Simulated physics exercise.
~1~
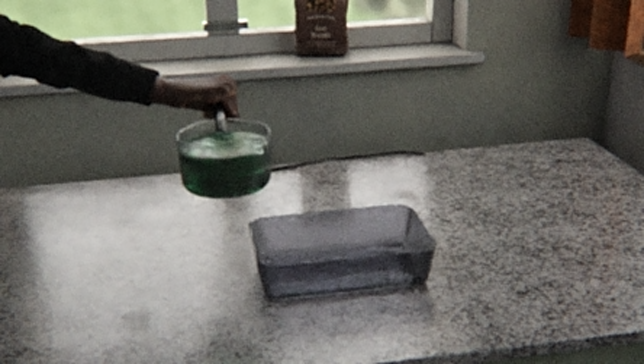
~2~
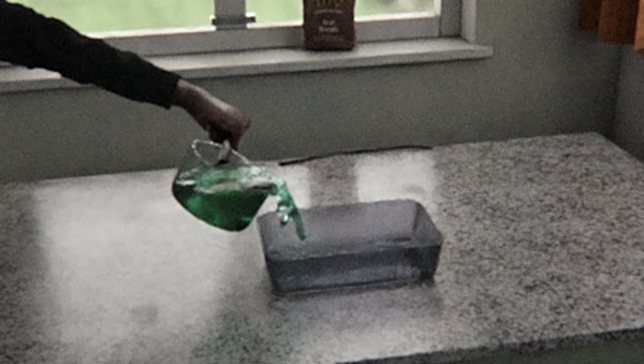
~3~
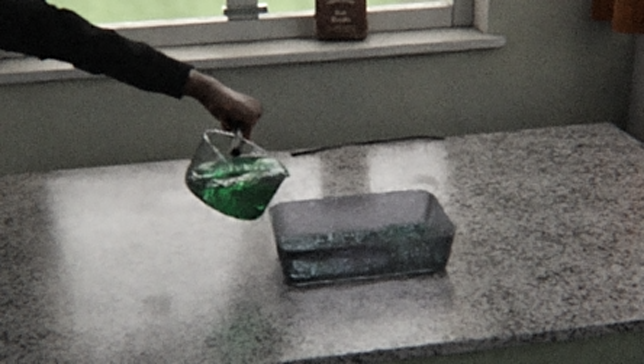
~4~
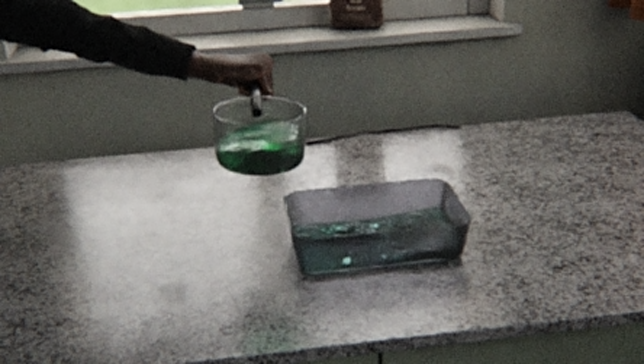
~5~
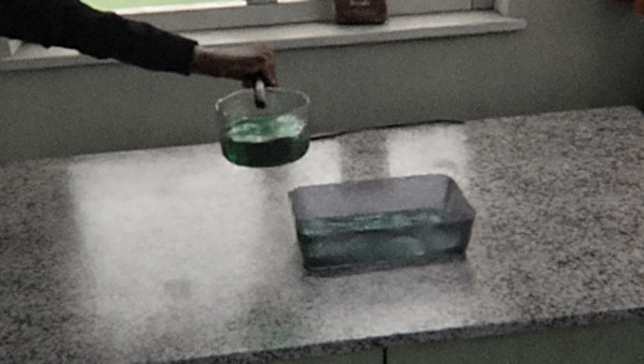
On a speckled grey worktop below a window, a dark-sleeved arm holds a clear pan of green liquid above and to the left of an empty, see-through rectangular dish. The hand tips the pan to the right, and a green stream falls towards the dish. The pan eases back a little, then leans over further, and liquid gathers in the dish. The hand then levels the pan and holds it above the worktop. At the end, some green liquid remains in the pan, while the dish is partly filled with bluish-green liquid that still looks rippled.
